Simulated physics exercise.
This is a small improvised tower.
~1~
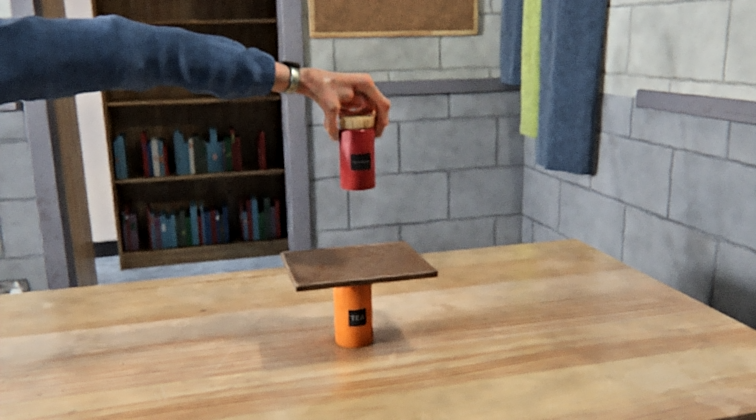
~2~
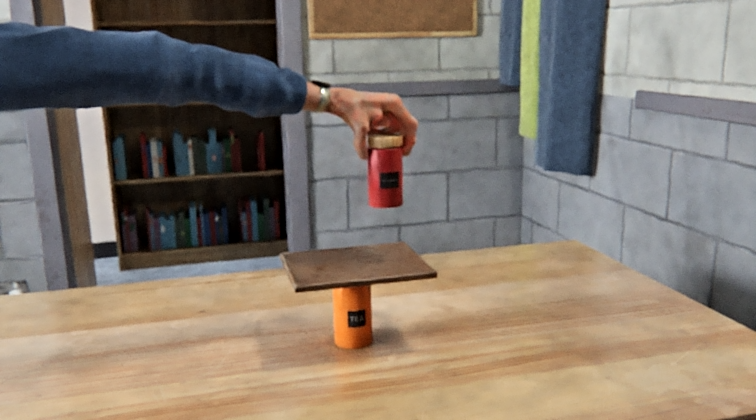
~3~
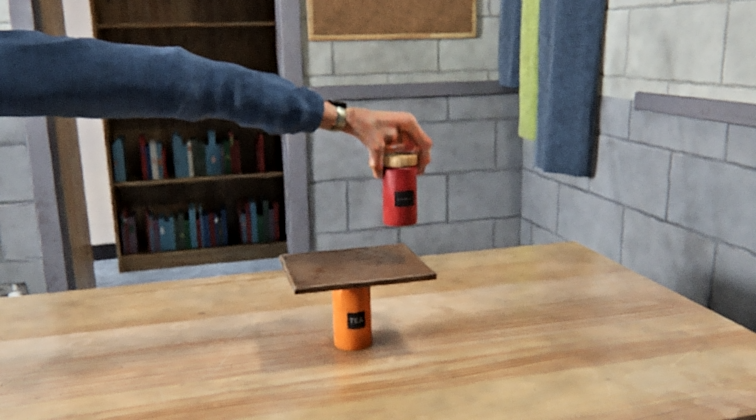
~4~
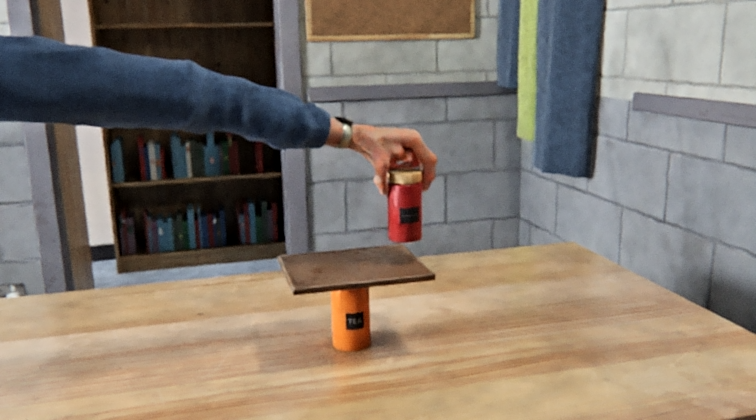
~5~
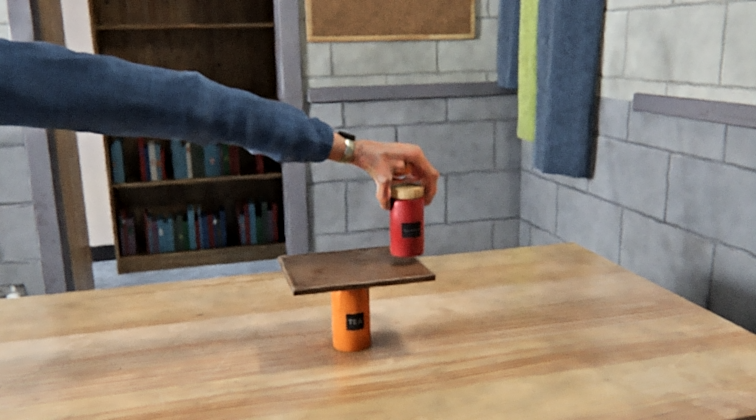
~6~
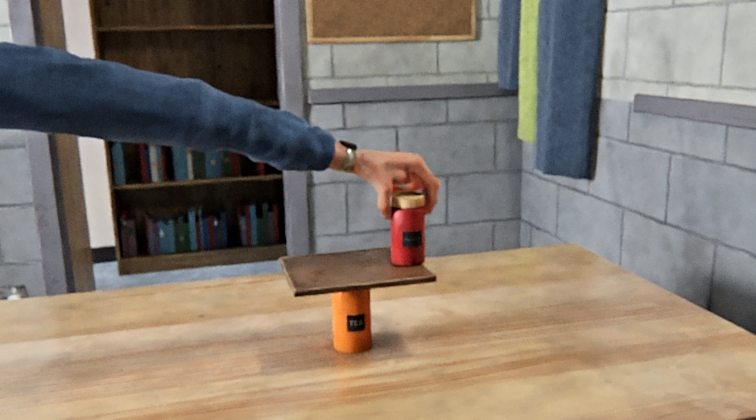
On a wooden table, a hand lowers a red jar onto the brown board's right side.
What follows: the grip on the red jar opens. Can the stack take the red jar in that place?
In the end the stack loses its balance.
Then, 0.40 s past the last view, red jar now fallen; brown lid rocked 73° from its first pose.
Then, 0.50 s past the last view, brown lid on its side.
Then, 0.70 s past the last view, brown lid now fallen.
Finally, fallen, brown lid and red jar; orange jar still in place. The stack comes apart.
